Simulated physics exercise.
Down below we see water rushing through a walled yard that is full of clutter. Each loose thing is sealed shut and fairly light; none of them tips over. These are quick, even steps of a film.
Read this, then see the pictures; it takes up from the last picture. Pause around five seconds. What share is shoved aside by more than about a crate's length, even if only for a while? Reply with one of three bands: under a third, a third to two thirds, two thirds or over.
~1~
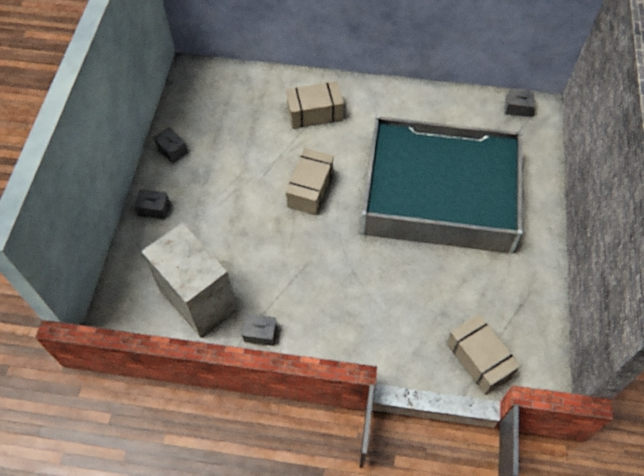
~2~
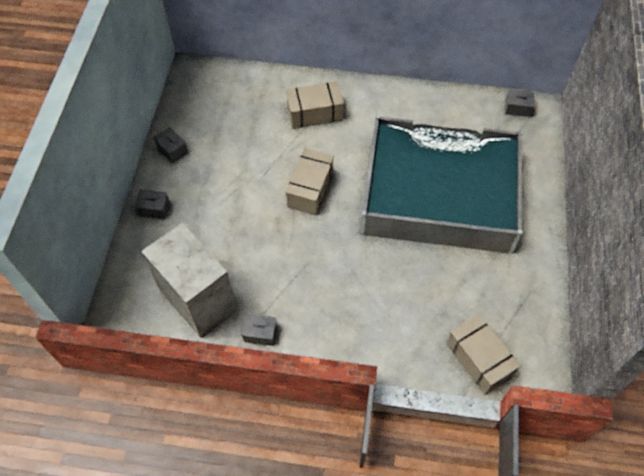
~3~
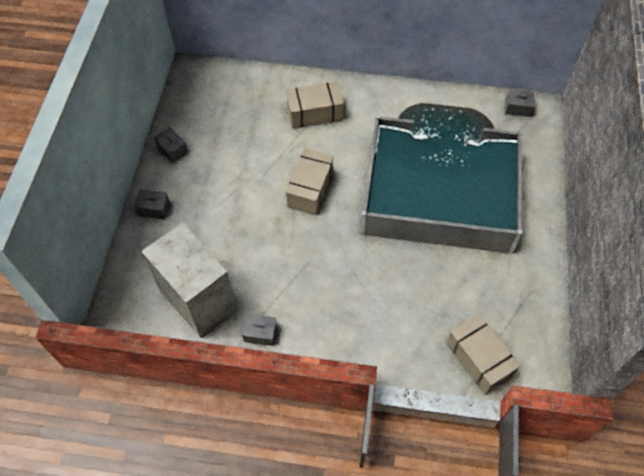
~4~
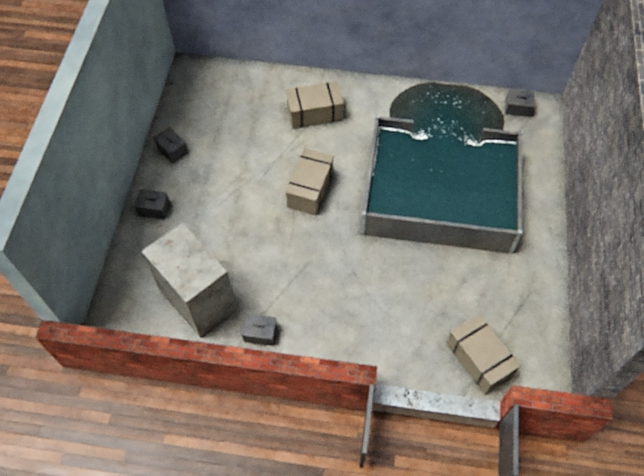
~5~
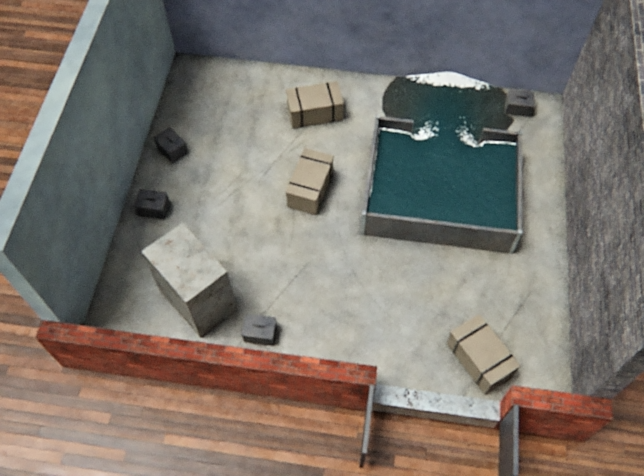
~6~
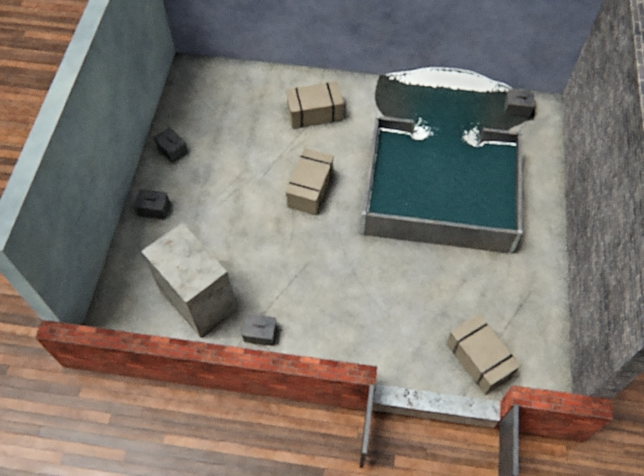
Under a third.
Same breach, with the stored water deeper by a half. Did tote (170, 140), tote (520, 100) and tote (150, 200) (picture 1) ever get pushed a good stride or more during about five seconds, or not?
Answers in the order asked: Went past the threshold, went past the threshold, went past the threshold.
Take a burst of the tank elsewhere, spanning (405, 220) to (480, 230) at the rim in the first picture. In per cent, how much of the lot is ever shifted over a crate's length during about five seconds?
Near 10 in a hundred.
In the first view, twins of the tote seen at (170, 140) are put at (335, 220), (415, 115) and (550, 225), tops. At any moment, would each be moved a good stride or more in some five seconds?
One by one: Hardly budges; knocked well away; knocked well away.
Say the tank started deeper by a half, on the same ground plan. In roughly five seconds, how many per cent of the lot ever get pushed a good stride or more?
I'd put it near 70 out of a hundred.
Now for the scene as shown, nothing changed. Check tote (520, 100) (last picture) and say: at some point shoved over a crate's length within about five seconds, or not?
That one goes the full distance.
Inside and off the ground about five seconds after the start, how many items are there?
Well, I'd say 1.
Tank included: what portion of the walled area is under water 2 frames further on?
Something close to 20 per cent.
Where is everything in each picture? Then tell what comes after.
The first picture shows a trunk at (485, 349) rests on the ground; a tote at (151, 200) rests on the ground; 0 of 7 have shifted.
The second picture shows a trunk at (485, 349), on the bottom; a tote at (151, 200) rests on the ground; 0 of 7 have shifted.
The third picture shows a trunk at (485, 349) rests on the ground; a tote at (151, 200) rests on the ground; 0 of 7 have shifted.
The fourth picture shows a trunk at (485, 349), on the bottom; a tote at (151, 200), on the bottom; 0 of 7 have shifted.
The fifth picture shows a trunk at (485, 349), on the bottom; a tote at (151, 200), on the bottom; 0 of 7 have shifted.
The sixth picture shows a trunk at (485, 349) rests on the ground; a tote at (151, 200), on the bottom; 0 of 7 have shifted.
A moment on, 0 of 7 are well off their spots; 0 afloat.
Next, 1 of 7 are well off their spots; 0 afloat.
Later, 1 of 7 are well off their spots; 0 afloat.
In the end, 2 of 7 are well off their spots, and 2 have been at some point; 1 afloat.
